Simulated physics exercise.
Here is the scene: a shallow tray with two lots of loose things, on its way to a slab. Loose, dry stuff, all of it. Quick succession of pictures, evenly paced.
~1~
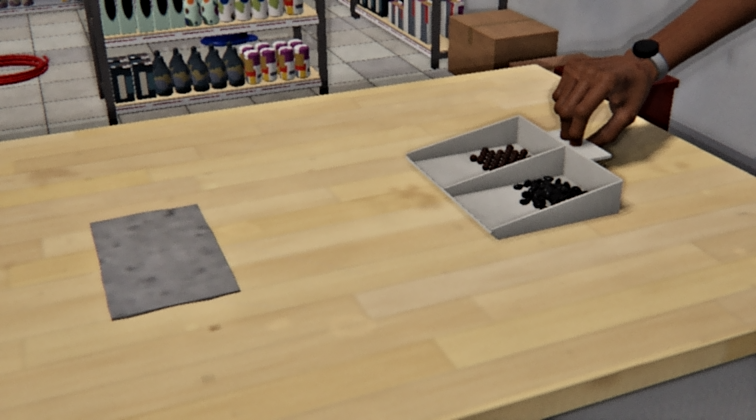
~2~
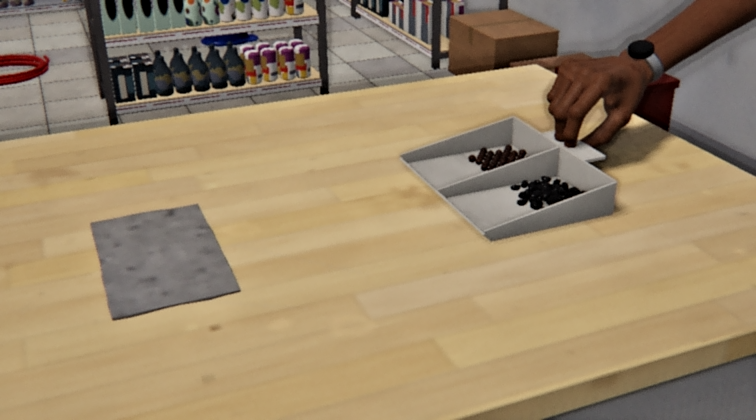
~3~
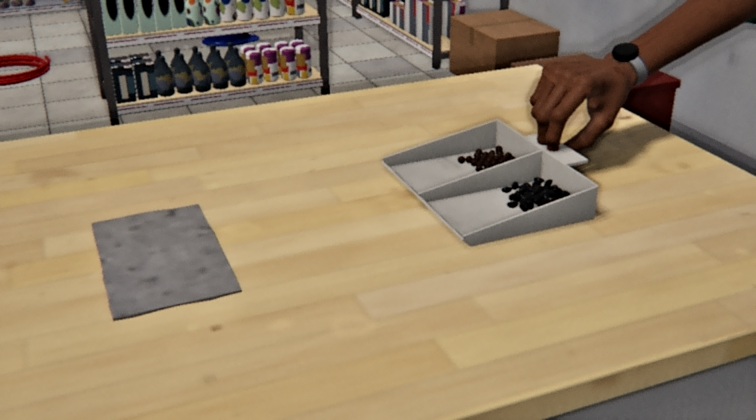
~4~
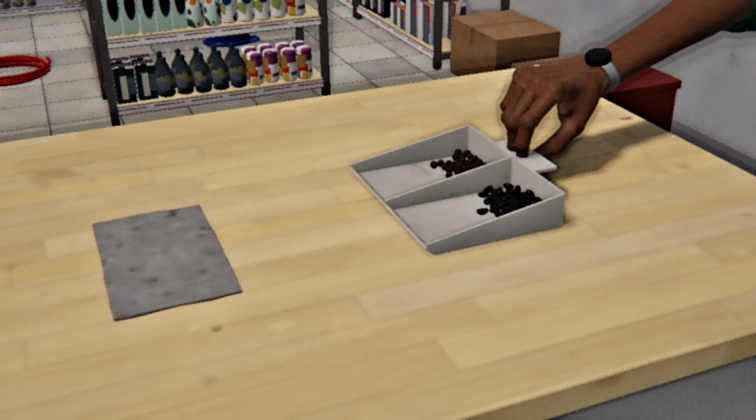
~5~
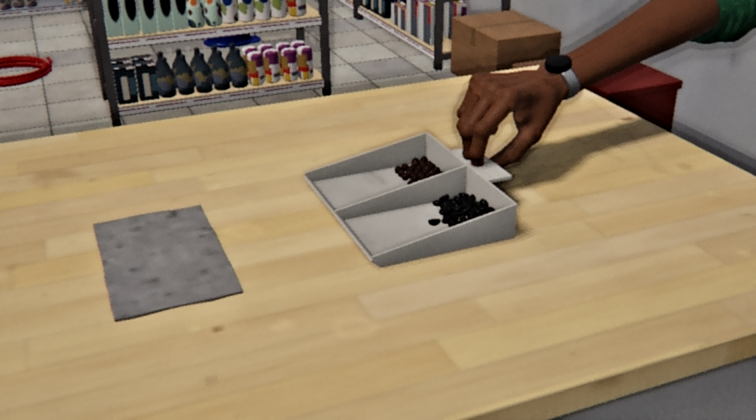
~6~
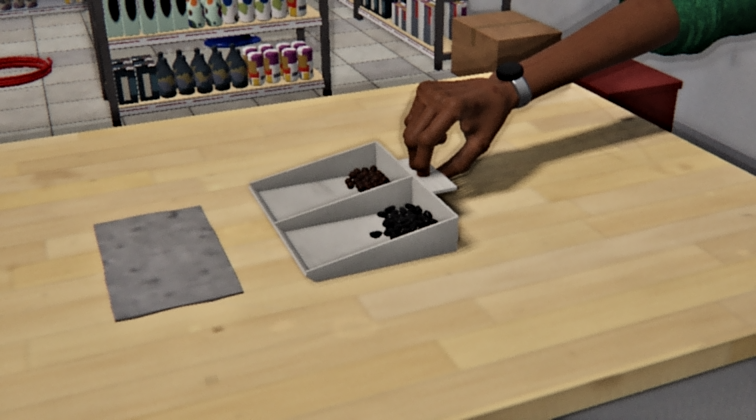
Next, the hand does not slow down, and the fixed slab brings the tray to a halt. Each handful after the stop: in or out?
Nearer handful: Out, farther handful: Out.
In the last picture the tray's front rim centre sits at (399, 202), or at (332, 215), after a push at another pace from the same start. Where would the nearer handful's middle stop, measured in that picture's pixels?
(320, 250), then (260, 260).
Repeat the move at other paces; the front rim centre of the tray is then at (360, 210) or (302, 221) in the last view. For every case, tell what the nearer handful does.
The first time it goes nowhere, and the second time it drops some out.
Then, 0.03 s after the last picture, tray still sliding, front rim near (246, 232); nearer handful all inside; farther handful all inside.
Then, 0.16 s after the last picture, tray stopped at the slab; nearer handful a small part out of the tray; farther handful a small part out of the tray.
Then, 0.37 s after the last picture, tray stopped at the slab; nearer handful about half out of the tray; farther handful about half out of the tray.
By the end, tray stopped at the slab; nearer handful about half out of the tray; farther handful about half out of the tray.
